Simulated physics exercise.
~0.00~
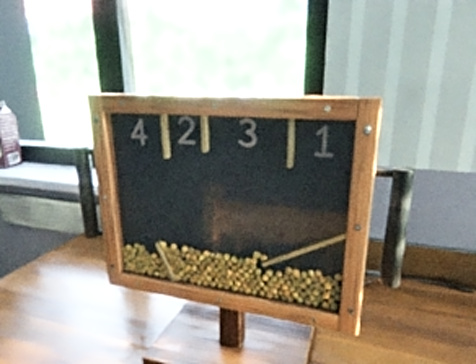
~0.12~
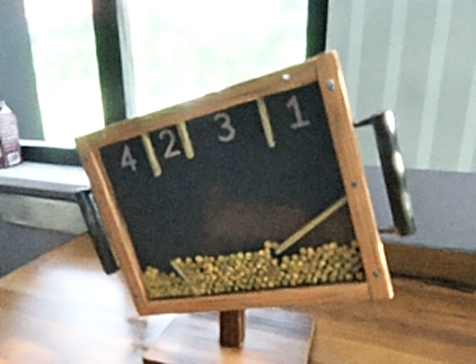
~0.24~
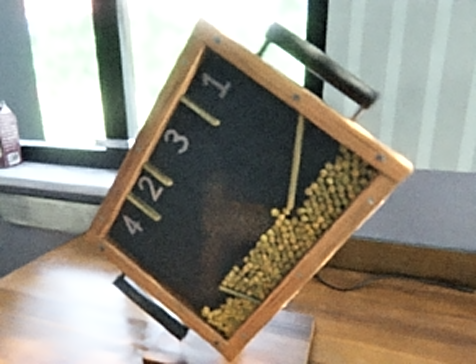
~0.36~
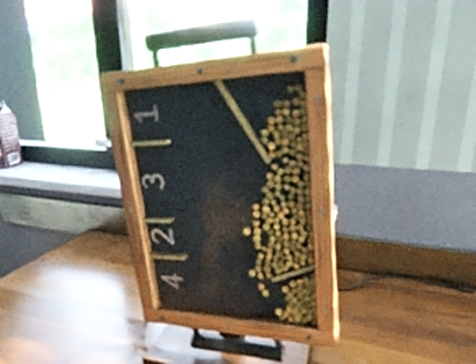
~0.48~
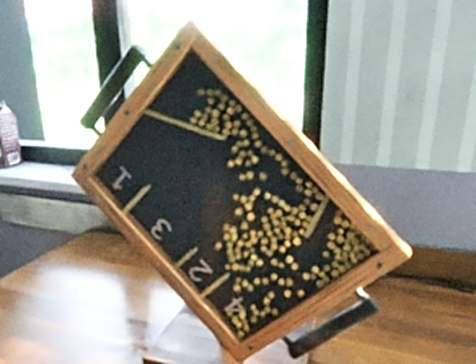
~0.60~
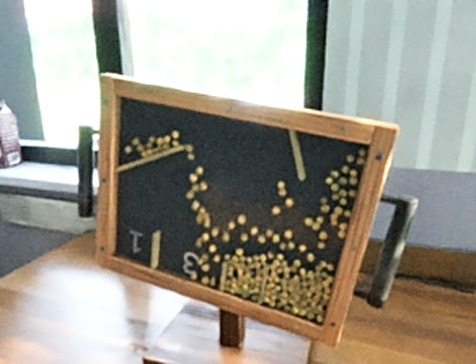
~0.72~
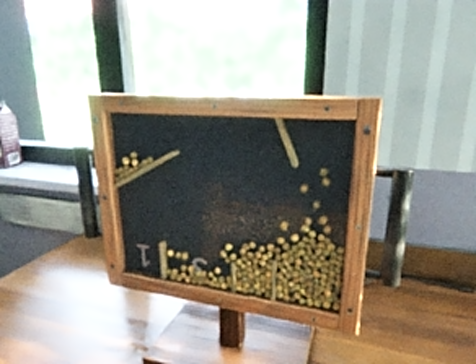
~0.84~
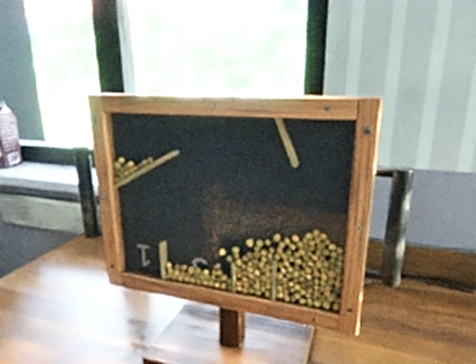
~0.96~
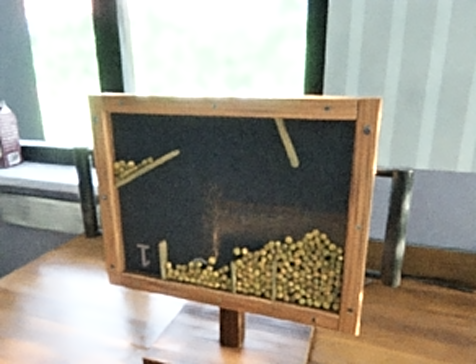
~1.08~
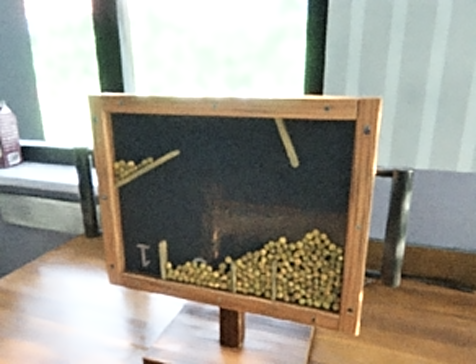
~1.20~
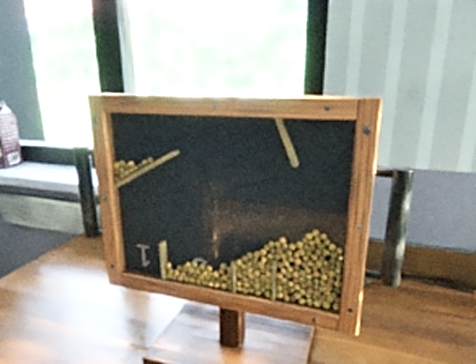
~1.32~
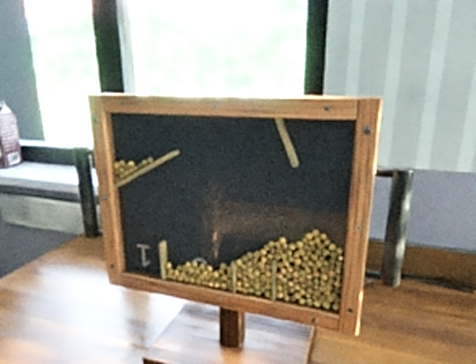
On a wooden table beside a bright window, seen from the front and slightly above, stands a dark, wood-framed box on a small stand. Small golden-tan beads lie along its bottom, beneath four numbered pockets split by short strips at the top. The box turns counterclockwise, and the beads bank up on the right, then tumble over slanted strips as it tips upside down. It stops fully inverted, and the last loose beads settle. Most rest in a heap at the lower right, fewer lie near the middle, a few sit on a left ledge, and pocket one stays empty.
